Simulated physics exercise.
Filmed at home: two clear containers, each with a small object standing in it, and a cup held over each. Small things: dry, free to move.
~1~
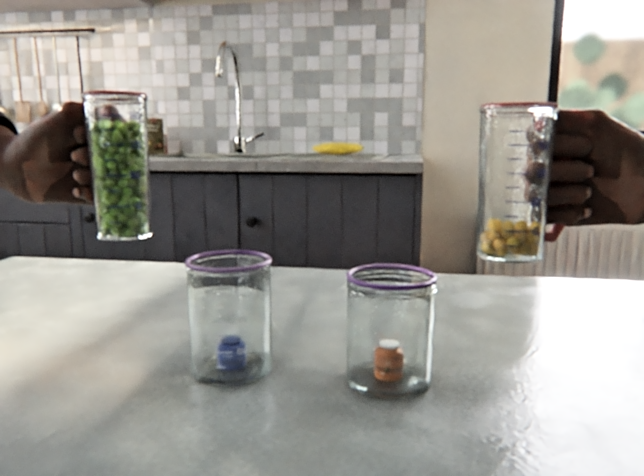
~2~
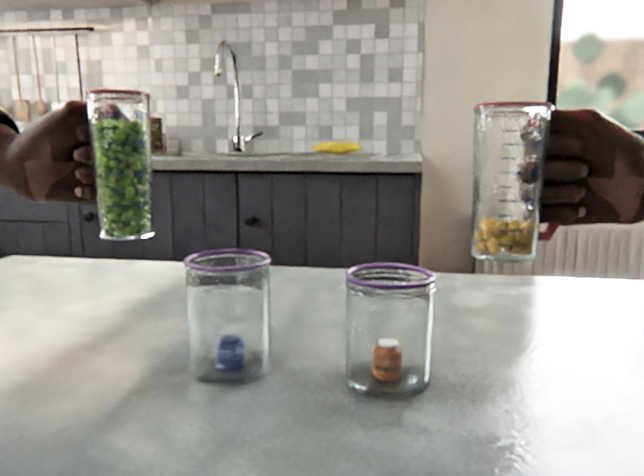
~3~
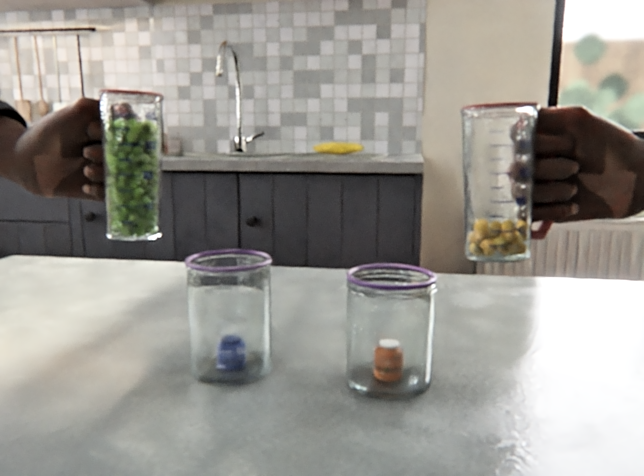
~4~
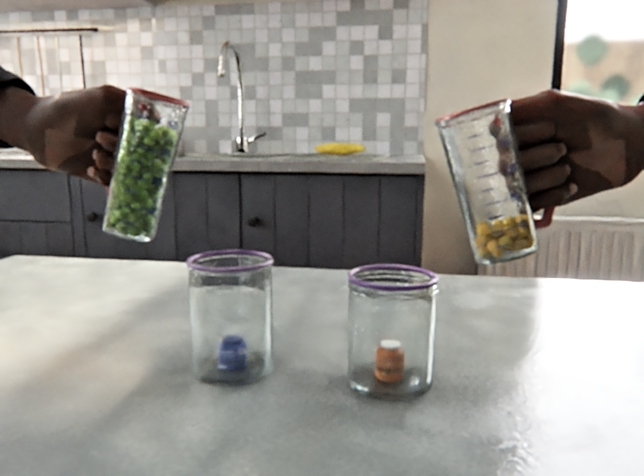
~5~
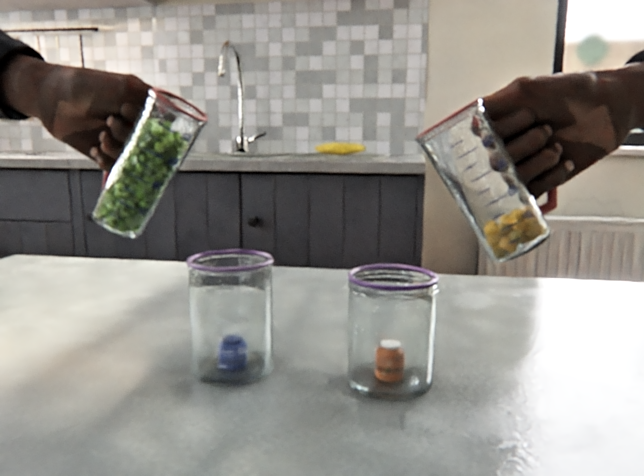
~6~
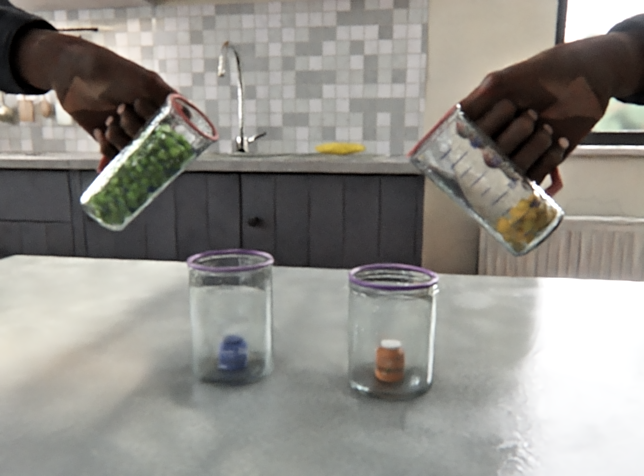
Two hands hold clear cups above a pale grey kitchen counter, the left nearly full of green peas, the right holding a little yellow food, seen from a steady, front-on view. Below stand two purple-rimmed glass jars, a small blue object in the left and an orange, white-topped bottle in the right. The hands shift the upright cups slightly inward, then steadily tilt their rims toward each other.
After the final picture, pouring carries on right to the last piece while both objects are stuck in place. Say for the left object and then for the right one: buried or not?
Left object: I think it will be smothered completely; right object: I think it will rise above the heap.
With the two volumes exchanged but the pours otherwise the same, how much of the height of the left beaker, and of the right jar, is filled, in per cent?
Left: Roughly 15 per cent. Right: Roughly 55 per cent.
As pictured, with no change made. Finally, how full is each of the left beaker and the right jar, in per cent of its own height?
About 50 on the left and 20 on the right.
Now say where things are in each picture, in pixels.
Small bottle in the left beaker at (232, 351), a quarter of its height or less; left cup at (120, 166), nearly full of dried peas; small bottle in the right jar at (389, 358), reaching about a third of the way up; right cup at (514, 183), a quarter full of puffed corn balls, in the first picture.
Left cup at (123, 165), upright; right cup at (508, 182), upright, in the second picture.
Left cup at (133, 166), tipped 3°; right cup at (498, 183), tipped 3°, in the third picture.
Left cup at (144, 166), tipped 17°; right cup at (489, 183), tipped 17°, in the fourth picture.
Left cup at (148, 166), tipped 32°; right cup at (485, 183), tipped 32°, in the fifth picture.
Small bottle in the left beaker at (233, 350); left cup at (148, 166), tipped 47°; small bottle in the right jar at (390, 358); right cup at (485, 183), tipped 47°, in the sixth picture.
Then, 0.29 s past the last view, left beaker empty, all of its cupful still in the cup; right jar empty, all of its cupful still in the cup.
Then, 0.66 s past the last view, left beaker empty, all of its cupful still in the cup; right jar empty, all of its cupful still in the cup.
Then, 1.06 s past the last view, left beaker a quarter full, about half of its cupful still in the cup; right jar nearly empty, about two thirds of its cupful still in the cup.
Finally, left beaker half full (surface near (232, 313)), nothing beside it; right jar a quarter full (surface near (390, 356)), nothing beside it; the left thing is covered; the right thing is still showing.
